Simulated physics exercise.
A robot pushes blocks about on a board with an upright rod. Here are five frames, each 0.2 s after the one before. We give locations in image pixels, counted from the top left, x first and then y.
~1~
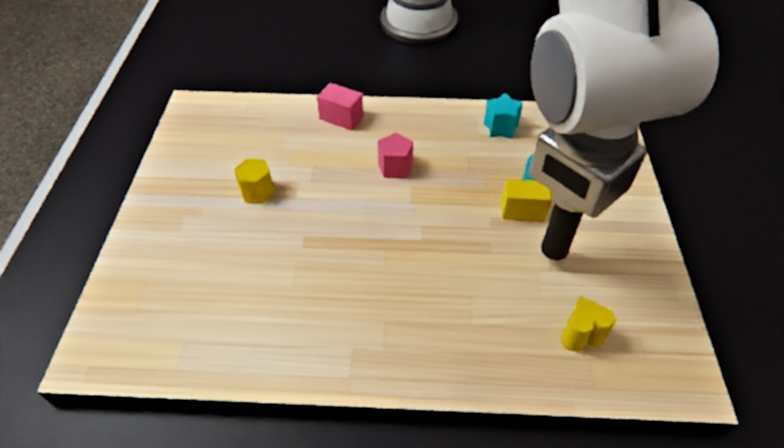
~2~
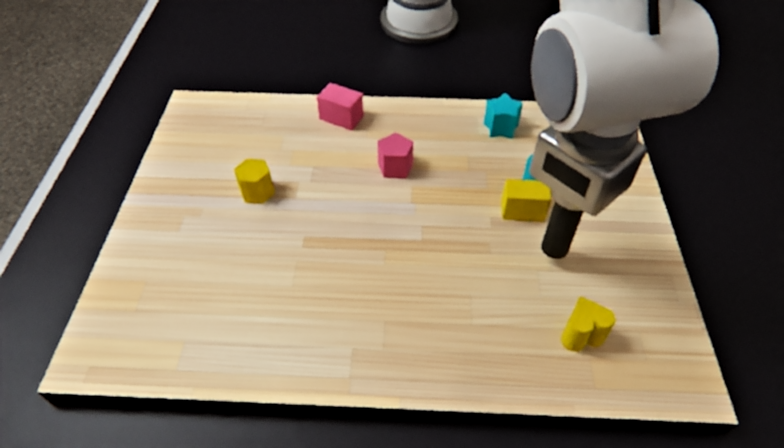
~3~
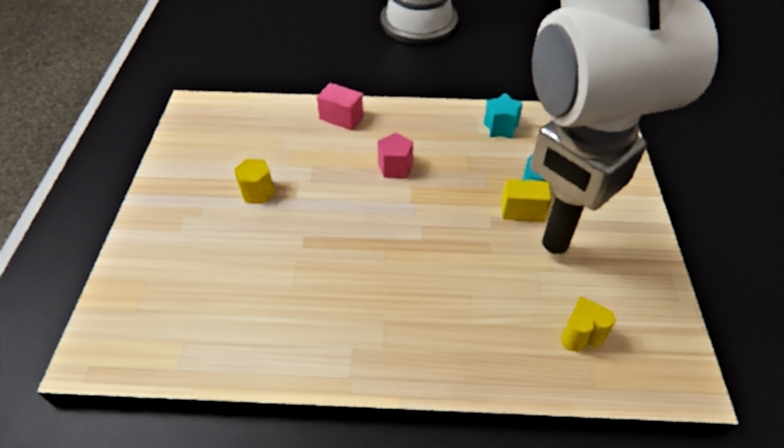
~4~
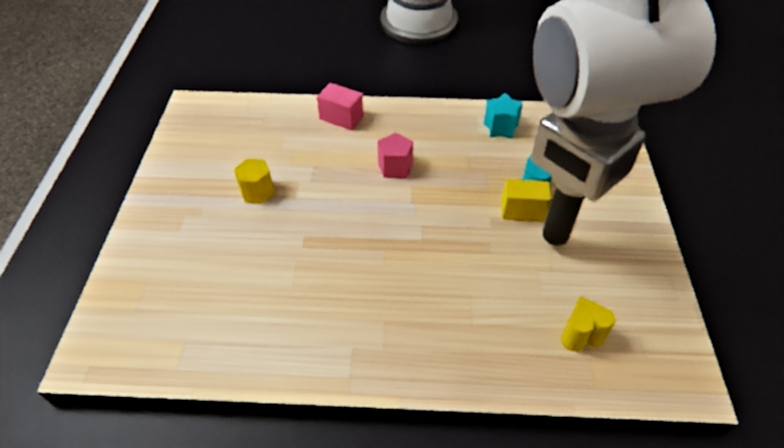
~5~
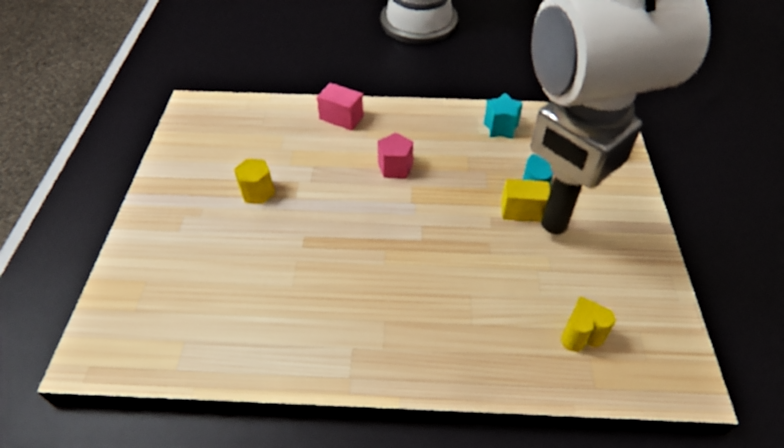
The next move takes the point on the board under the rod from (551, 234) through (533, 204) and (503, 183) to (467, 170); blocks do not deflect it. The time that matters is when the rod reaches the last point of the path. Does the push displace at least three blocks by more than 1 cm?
No - that is not the case.
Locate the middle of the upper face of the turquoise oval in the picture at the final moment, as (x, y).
The middle of its upper face will lie at (528, 148).
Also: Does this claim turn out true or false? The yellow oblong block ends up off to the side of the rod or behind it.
This is true.
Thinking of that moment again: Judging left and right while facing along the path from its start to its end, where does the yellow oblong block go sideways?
Left.
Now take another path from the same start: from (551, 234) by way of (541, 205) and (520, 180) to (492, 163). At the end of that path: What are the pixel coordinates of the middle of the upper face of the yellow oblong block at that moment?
Its top middle is near (506, 170).
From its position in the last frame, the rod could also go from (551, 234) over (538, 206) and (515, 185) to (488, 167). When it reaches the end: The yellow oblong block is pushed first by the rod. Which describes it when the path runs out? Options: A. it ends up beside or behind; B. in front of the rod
The answer is A.
The first path, step by step. One third of the way, rod at (535, 194); yellow oblong block at (510, 176), turned 55° anticlockwise; turquoise oval at (533, 154), turned 50° clockwise.
Two thirds of the way, rod at (505, 173); yellow oblong block at (485, 168); turquoise oval at (528, 148), turned 95° clockwise.
At the end, rod at (468, 161); yellow oblong block at (474, 168), turned 155° anticlockwise; turquoise oval at (528, 148), turned 95° clockwise.
